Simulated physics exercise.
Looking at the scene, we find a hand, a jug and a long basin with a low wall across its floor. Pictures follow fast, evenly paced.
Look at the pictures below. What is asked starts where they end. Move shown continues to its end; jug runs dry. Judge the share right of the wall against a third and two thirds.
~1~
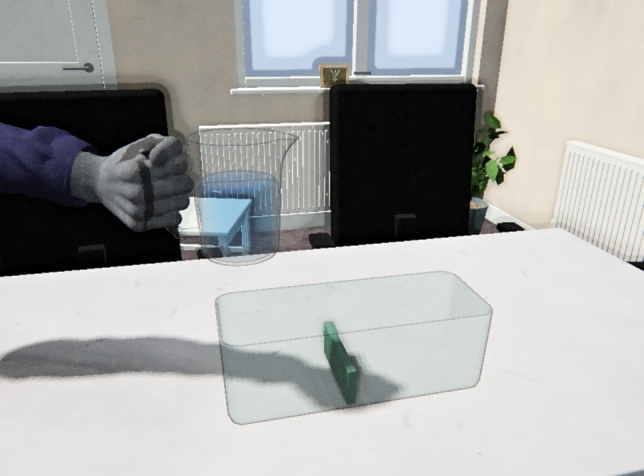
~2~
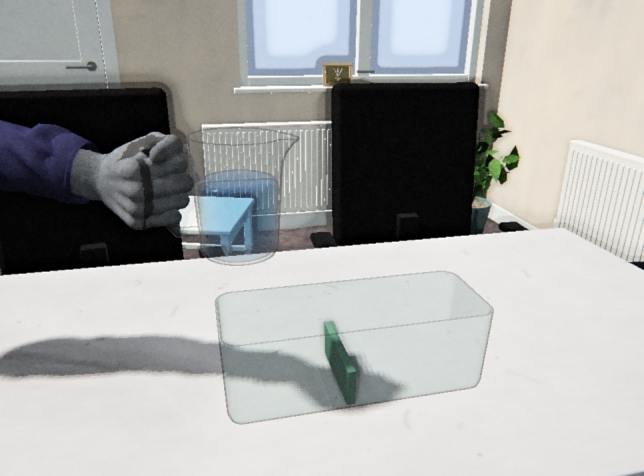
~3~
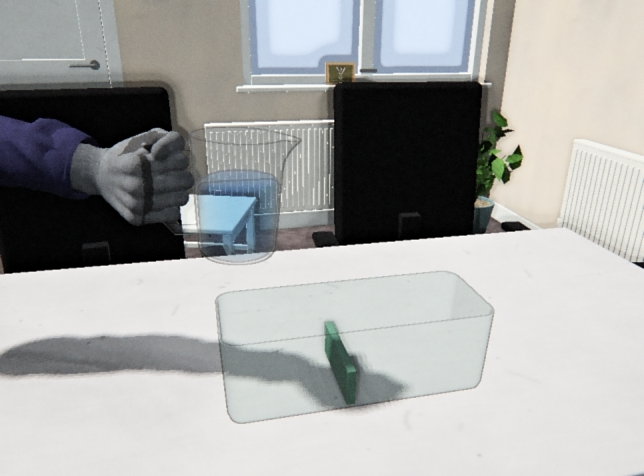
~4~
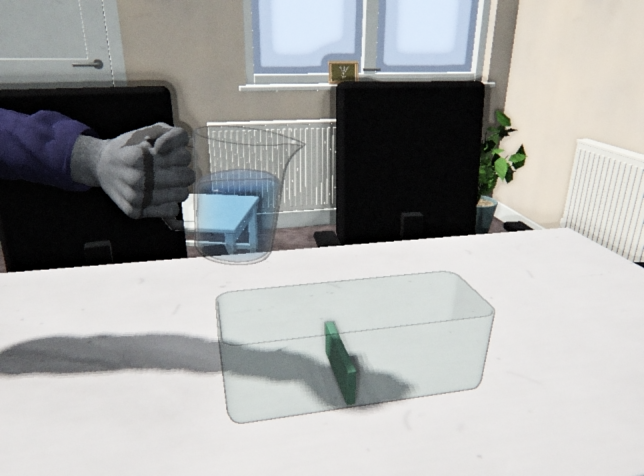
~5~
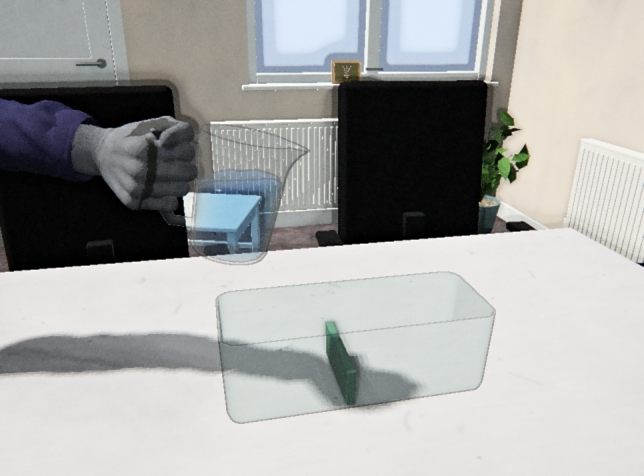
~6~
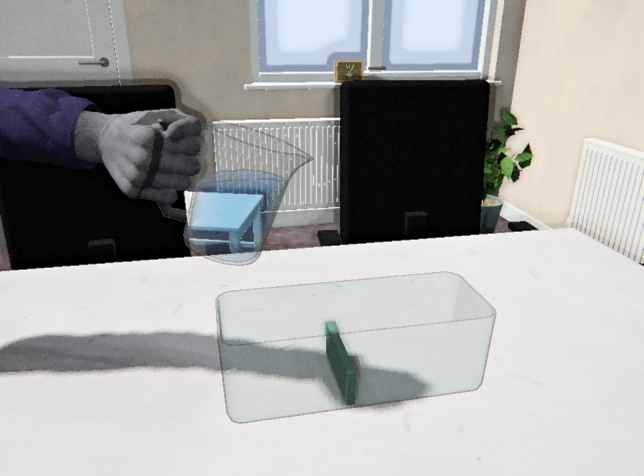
Rises past two thirds.
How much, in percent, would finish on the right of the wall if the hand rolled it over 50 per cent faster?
About 80 %.
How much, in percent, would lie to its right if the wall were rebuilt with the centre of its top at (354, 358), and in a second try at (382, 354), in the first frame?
Roughly 55 % and 10 %.
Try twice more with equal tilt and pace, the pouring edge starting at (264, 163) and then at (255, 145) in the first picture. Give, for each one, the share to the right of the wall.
It comes out at around 0 percent and then around 5 percent.
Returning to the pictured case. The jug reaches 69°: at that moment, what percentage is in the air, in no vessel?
10 %.
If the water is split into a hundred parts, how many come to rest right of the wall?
75 % or thereabouts.
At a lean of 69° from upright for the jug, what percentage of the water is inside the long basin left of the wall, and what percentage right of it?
0 per cent left, 0 per cent right.
A moment on, the jug is tipped part way and 92 per cent is still to pour, 0 is left of the wall and 0 right of it.
Next, the jug is tipped on its side and 36 per cent is still to pour, 1 is left of the wall and 40 right of it.
Then the jug is tipped right over and 3 per cent is still to pour, 16 is left of the wall and 77 right of it.
Later the jug is tipped right over and 0 per cent is still to pour, 21 is left of the wall and 77 right of it.
Finally, 21 per cent lies left of the wall, 77 right of it and 1 outside.
